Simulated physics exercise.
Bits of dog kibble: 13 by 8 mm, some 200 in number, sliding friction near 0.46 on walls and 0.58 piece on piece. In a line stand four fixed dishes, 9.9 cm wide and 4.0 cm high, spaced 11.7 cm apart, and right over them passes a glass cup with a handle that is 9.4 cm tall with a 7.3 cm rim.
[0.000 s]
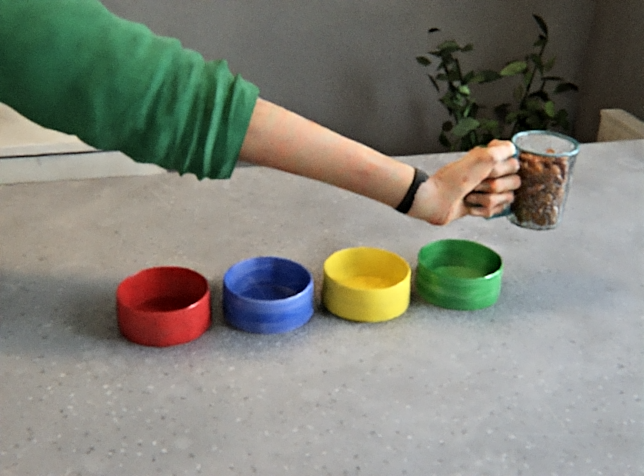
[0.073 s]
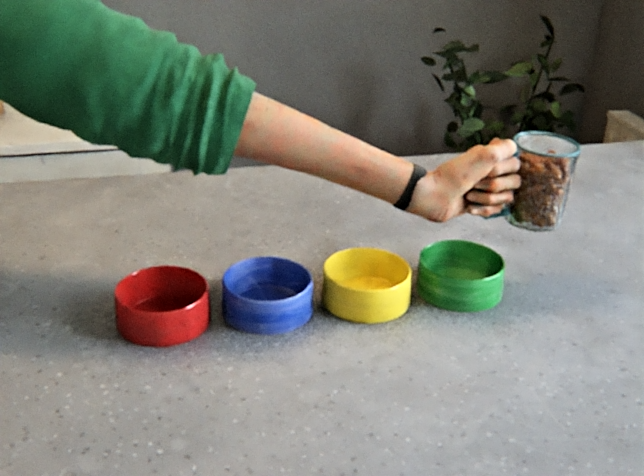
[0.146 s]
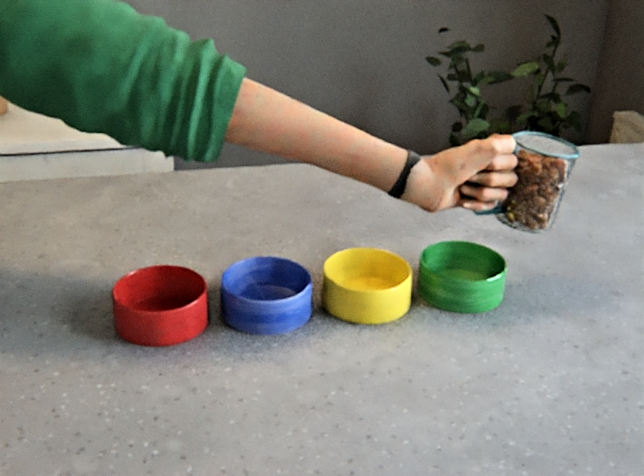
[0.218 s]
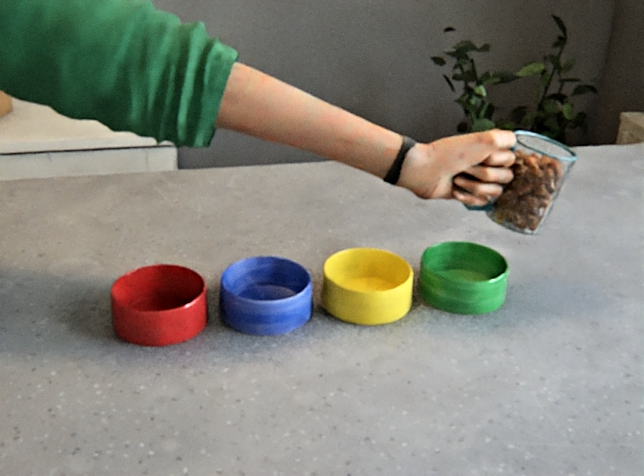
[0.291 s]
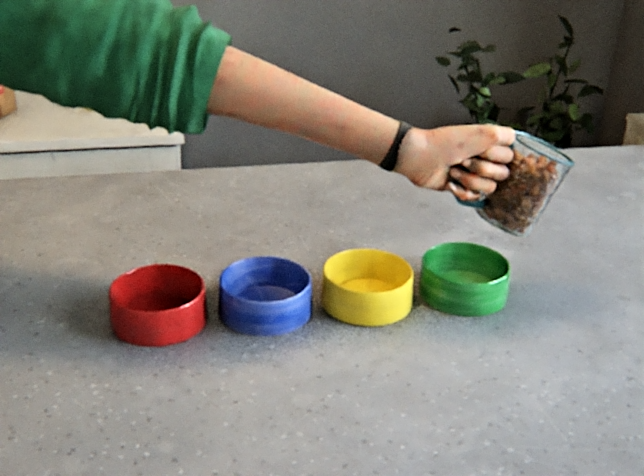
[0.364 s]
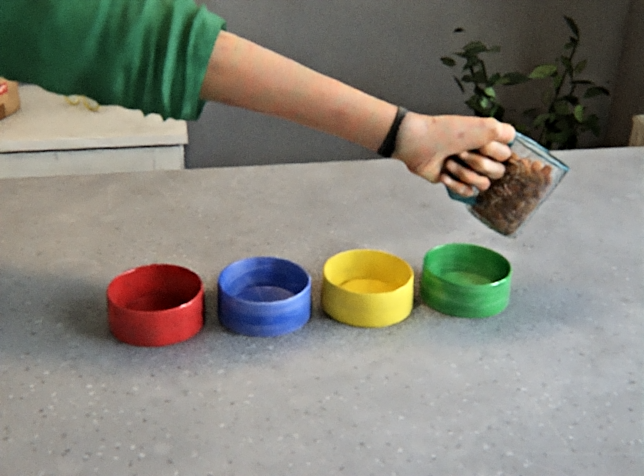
An arm in a green sleeve with a dark wristband reaches in from the left over a speckled grey counter, seen from the front and slightly above, with a leafy plant behind. Its hand holds a clear glass cup of brown kibble above and right of four bowls, red, blue, yellow and green from left to right. The hand moves slightly left, steadily tilting the cup rightward, while the view shifts very slightly.
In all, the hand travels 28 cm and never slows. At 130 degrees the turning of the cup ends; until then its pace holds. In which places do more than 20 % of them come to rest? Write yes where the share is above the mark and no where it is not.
Red dish: No, blue dish: No, green dish: Yes, yellow dish: Yes, counter: Yes.
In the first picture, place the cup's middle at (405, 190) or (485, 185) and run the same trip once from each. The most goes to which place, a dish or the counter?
The biggest share lands on blue the first time and on yellow the second time.
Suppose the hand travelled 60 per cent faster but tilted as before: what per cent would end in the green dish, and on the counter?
Shares - green 0, counter 0.
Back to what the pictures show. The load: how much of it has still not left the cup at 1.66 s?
Roughly 0 in a hundred.
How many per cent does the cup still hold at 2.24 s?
Estimate: Around 0 % of the load.
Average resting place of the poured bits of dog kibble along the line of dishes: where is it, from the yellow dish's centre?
I'd put it near 6 cm to the right of the dish's middle.
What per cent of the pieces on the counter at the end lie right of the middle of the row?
100 percent.
Then, at 1.14 s, tilt 104 degrees; cup holds 90 %, green 5 %.
After 1.66 s, tilt 130 degrees; cup holds 0 %, green 35 %, yellow 35 %.
After 2.24 s, tilt 130 degrees; cup holds 0 %, green 35 %, yellow 35 %.
At rest (2.5 s), red 0 %, blue 0 %, green 35 %, yellow 35 %, counter 30 %.
